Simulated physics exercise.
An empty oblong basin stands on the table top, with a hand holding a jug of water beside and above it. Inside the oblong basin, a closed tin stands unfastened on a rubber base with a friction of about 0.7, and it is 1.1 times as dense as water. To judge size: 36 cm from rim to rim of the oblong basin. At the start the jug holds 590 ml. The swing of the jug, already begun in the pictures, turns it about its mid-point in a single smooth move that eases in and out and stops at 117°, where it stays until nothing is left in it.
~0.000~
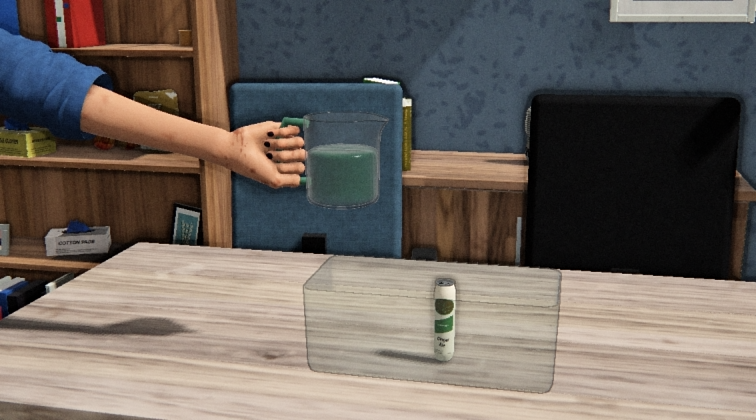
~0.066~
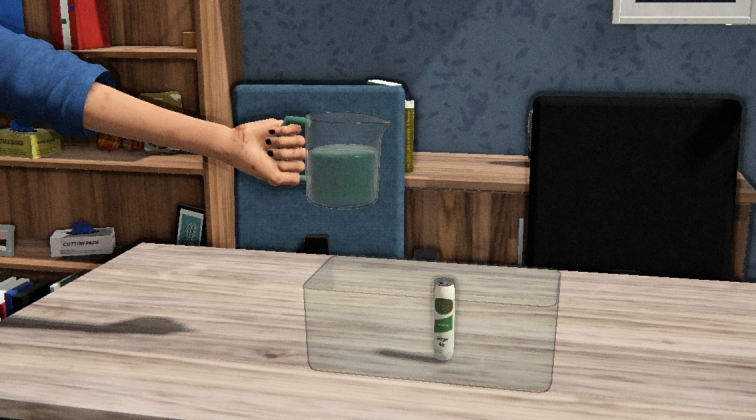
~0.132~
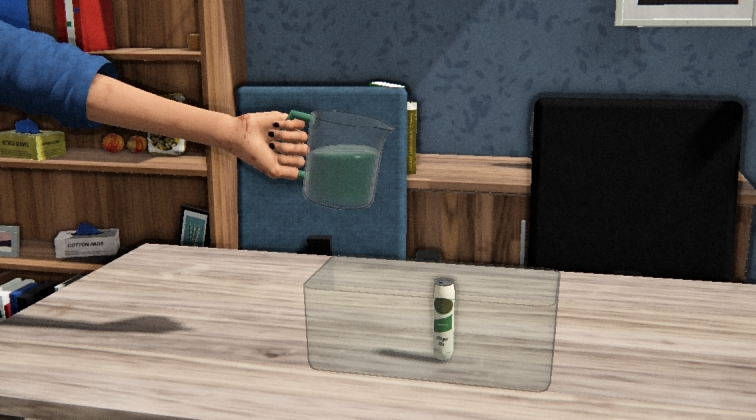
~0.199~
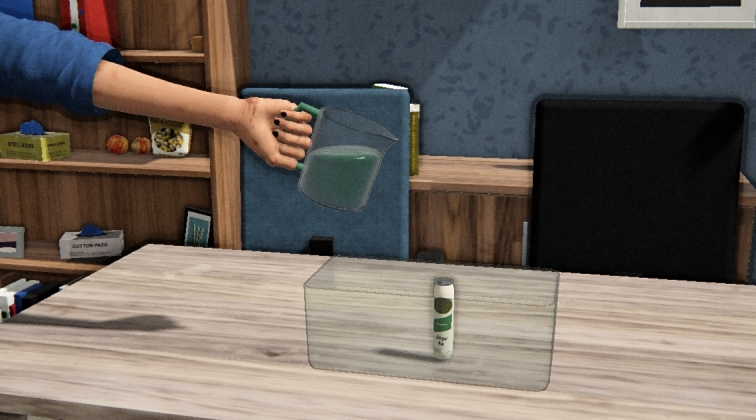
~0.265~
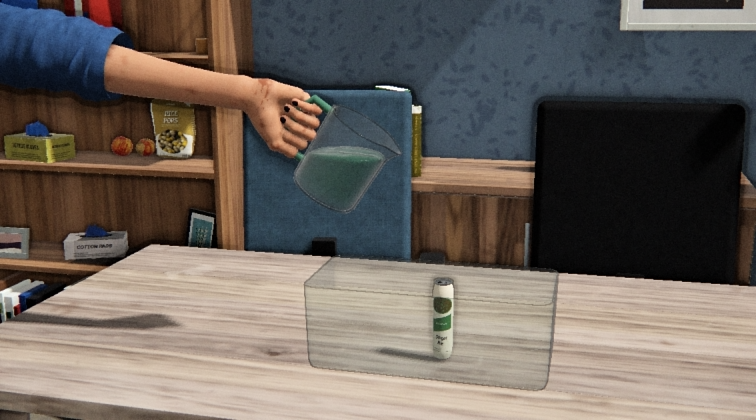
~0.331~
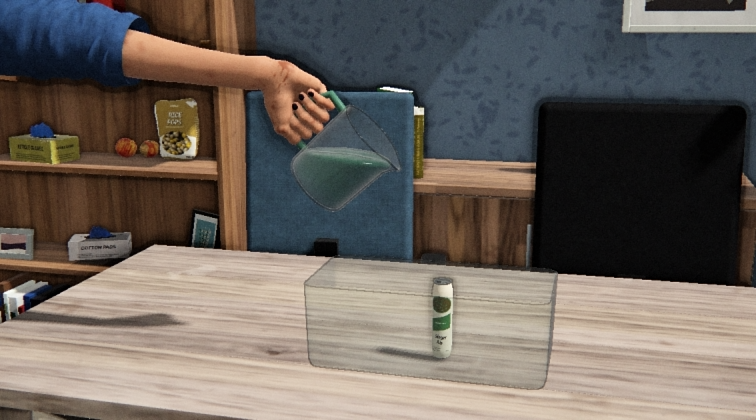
At a wooden table, a hand tilting a jug of green-tinted water rightward above a clear oblong basin with a small tin inside.
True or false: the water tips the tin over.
True.
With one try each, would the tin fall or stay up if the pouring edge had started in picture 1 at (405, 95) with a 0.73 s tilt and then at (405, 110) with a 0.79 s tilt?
Run one: It tumbles. Run two: It tumbles.
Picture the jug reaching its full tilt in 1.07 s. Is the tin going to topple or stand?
Well, the tin simply tips.
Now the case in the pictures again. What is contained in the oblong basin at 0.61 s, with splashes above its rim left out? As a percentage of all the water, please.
Estimate - around 14 in a hundred parts.
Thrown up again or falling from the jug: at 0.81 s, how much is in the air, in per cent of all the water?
About 12 % of the total.
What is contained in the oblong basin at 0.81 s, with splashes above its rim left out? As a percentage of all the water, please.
Around 80 parts in a hundred.
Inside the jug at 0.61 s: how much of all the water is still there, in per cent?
Still held: Roughly 50 % of the total.
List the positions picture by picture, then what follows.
In the first frame, tilt 0°; pouring edge (388, 119); surface from (310, 148) to (378, 151); the oblong basin's rim runs from (317, 272) to (560, 289); the tin's top is at (445, 286).
In the second frame, tilt 2°; pouring edge (390, 122); surface from (311, 149) to (378, 151).
In the third frame, tilt 9°; pouring edge (394, 128); surface from (312, 150) to (379, 152).
In the fourth frame, tilt 19°; pouring edge (399, 139); surface from (312, 153) to (382, 153).
In the fifth frame, tilt 33°; pouring edge (402, 153); surface from (305, 159) to (385, 156).
In the sixth frame, tilt 48°; pouring edge (402, 170); surface from (300, 153) to (391, 161).
Then, 0.61 s in, the tilt is 107° and 51 per cent is still to pour; the tin stands where it began.
Then, 0.81 s in, the tilt is 117° and 7 per cent is still to pour; the tin leans 6°.
Then, 1.02 s in, the tilt is 117° and 0 per cent is still to pour; the tin lies on its side.
Then, 1.25 s in, the tilt is 117° and 0 per cent is still to pour; the tin lies on its side.
Finally, the tin lies on its side.
